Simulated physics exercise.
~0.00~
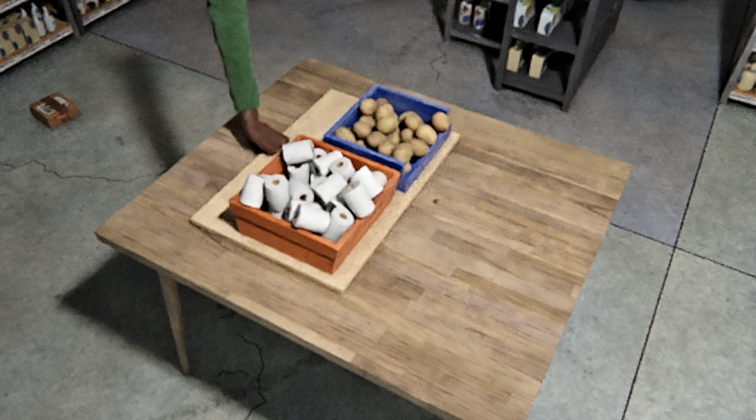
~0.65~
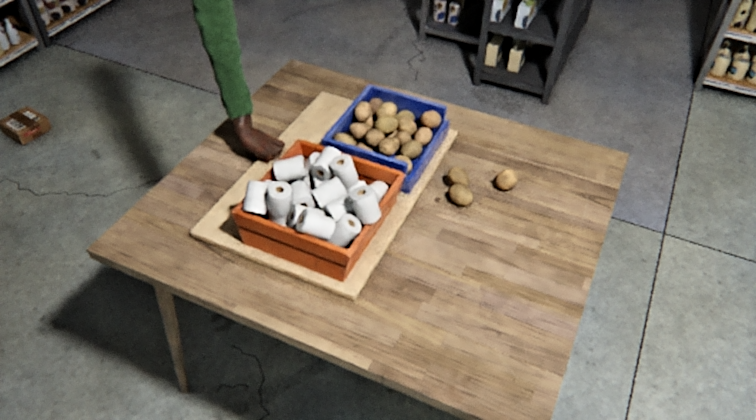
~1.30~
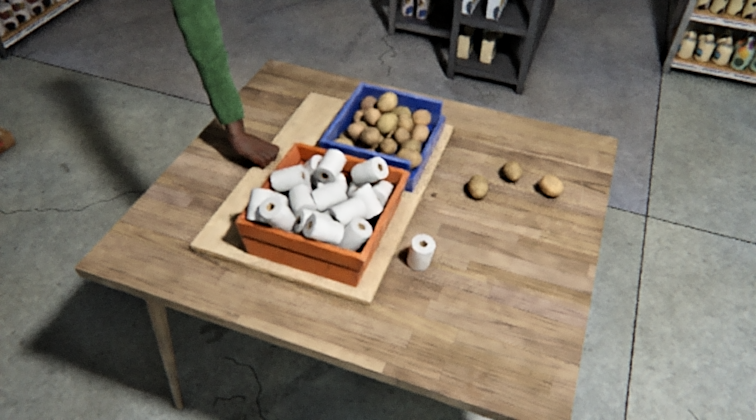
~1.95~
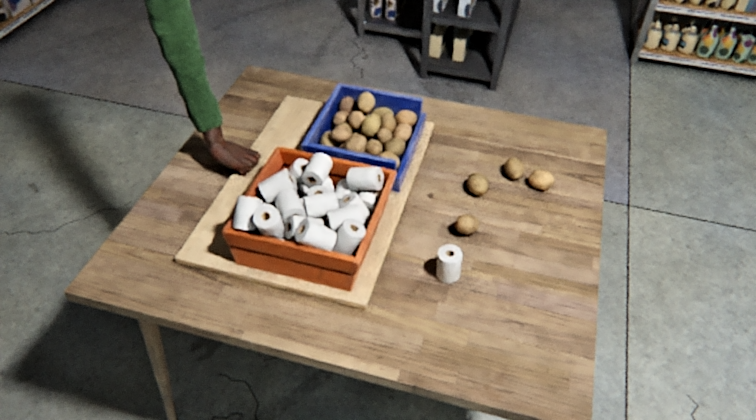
A green-sleeved arm reaches down to a wooden table, its hand at the left edge of a pale board, in a concrete-floored room with dark shelves, seen from above at an angle. The board carries an orange tub heaped with white paper rolls in front and a blue tub of brown potatoes behind. As the board is shaken left and right, three potatoes spill onto the table at the right. Then a paper roll drops out beside the orange tub and stands upright. Finally four potatoes and one roll lie out, while both tubs remain well filled.
